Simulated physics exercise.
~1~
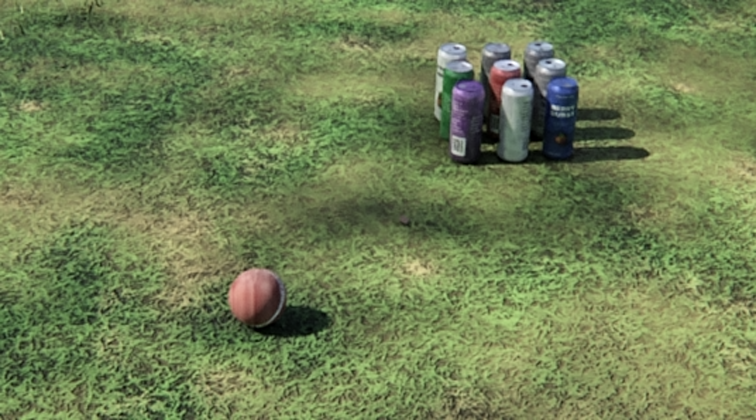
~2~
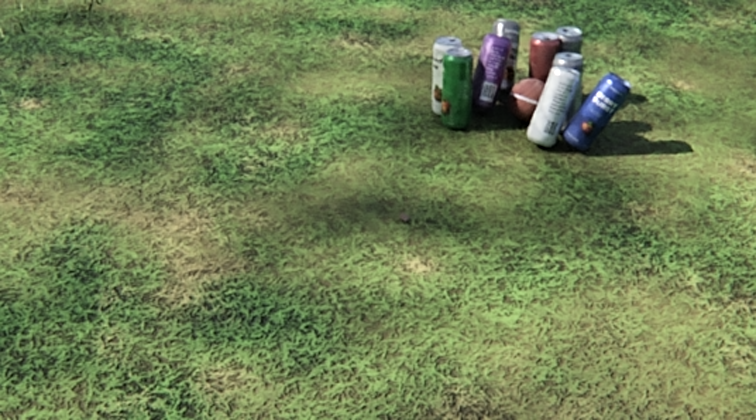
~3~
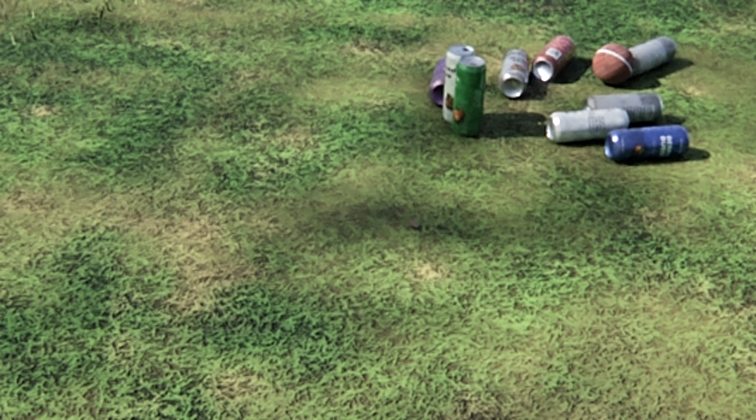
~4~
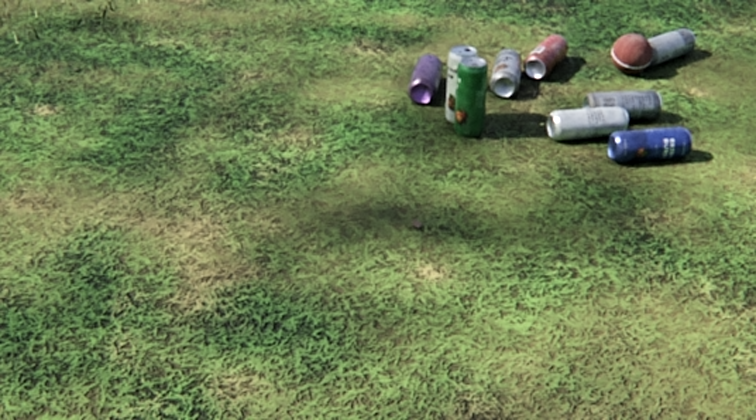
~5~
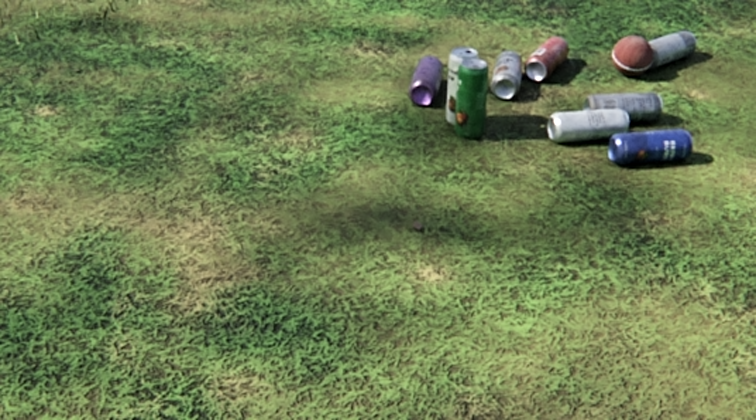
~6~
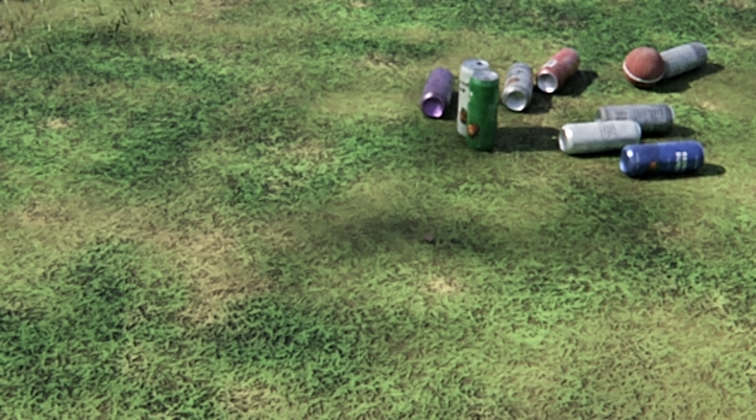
On a sunlit patch of patchy grass, a reddish ball sits in the open to the left of a tight cluster of upright cans in purple, green, red, blue and silvery colours. The ball rolls up and to the right and drives into the group, pushing the cans apart and tipping the purple and blue ones. Most of them topple, the red one included, while the ball carries on through to the right. It slows beside a fallen silvery can. At the end, only the green can and a pale one beside it still stand, with the rest lying scattered around.
